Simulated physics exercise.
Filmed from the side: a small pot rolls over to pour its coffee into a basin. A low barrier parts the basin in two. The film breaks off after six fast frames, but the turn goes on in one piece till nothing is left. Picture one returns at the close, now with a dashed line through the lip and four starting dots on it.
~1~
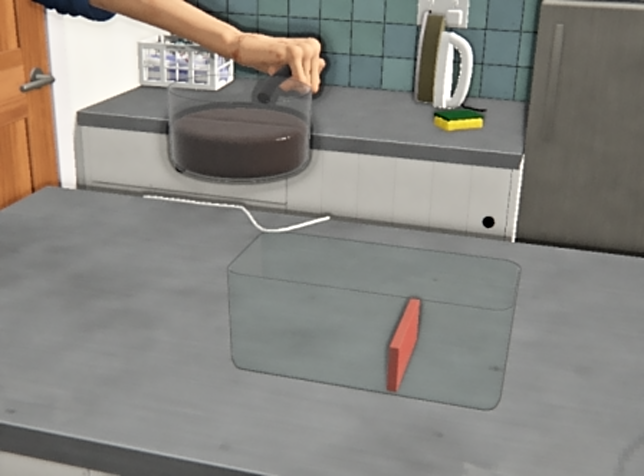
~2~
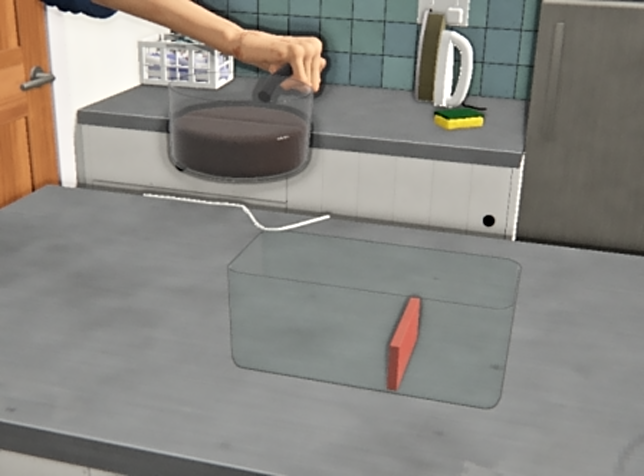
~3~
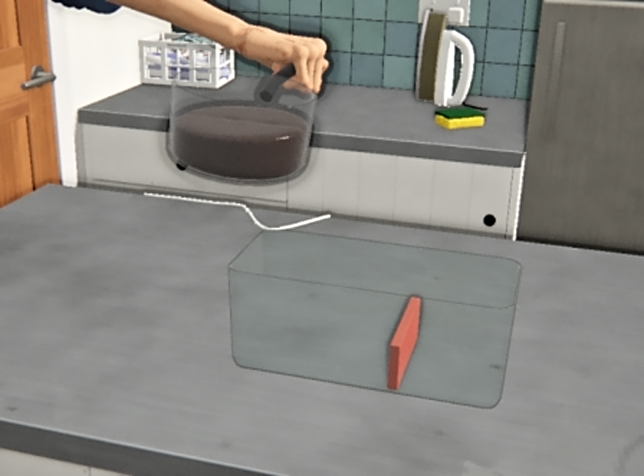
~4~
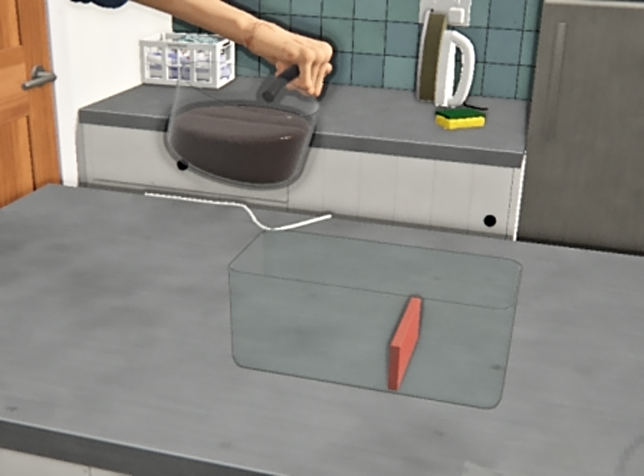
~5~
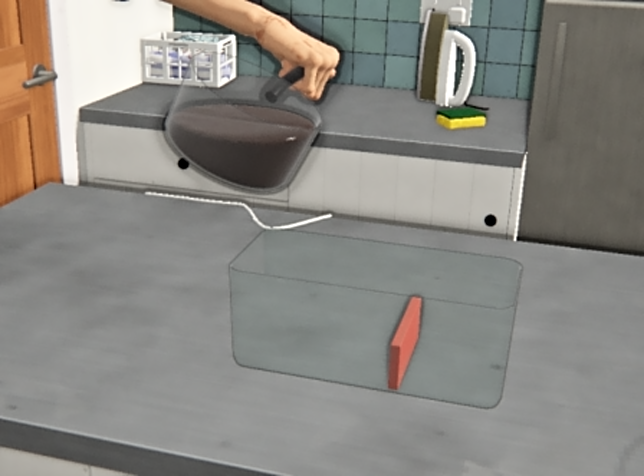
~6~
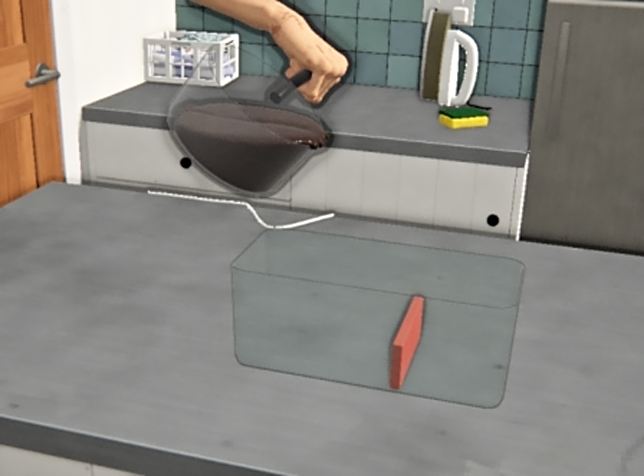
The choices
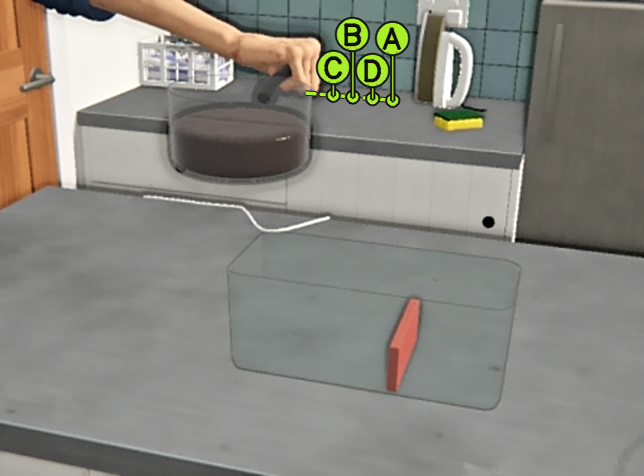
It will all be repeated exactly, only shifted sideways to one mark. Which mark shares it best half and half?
Use spot D.
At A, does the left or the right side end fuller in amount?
The right side.
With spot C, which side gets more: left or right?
The left one.
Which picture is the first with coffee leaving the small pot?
Picture 6.
In lime, A at (392, 100); B at (352, 97); C at (333, 95); D at (372, 98).
If A is chosen, about 28 % ends left of the wall and 72 % right of it.
If B is chosen, about 69 % ends left of the wall and 30 % right of it.
If C is chosen, about 94 % ends left of the wall and 5 % right of it.
If D is chosen, about 47 % ends left of the wall and 53 % right of it.
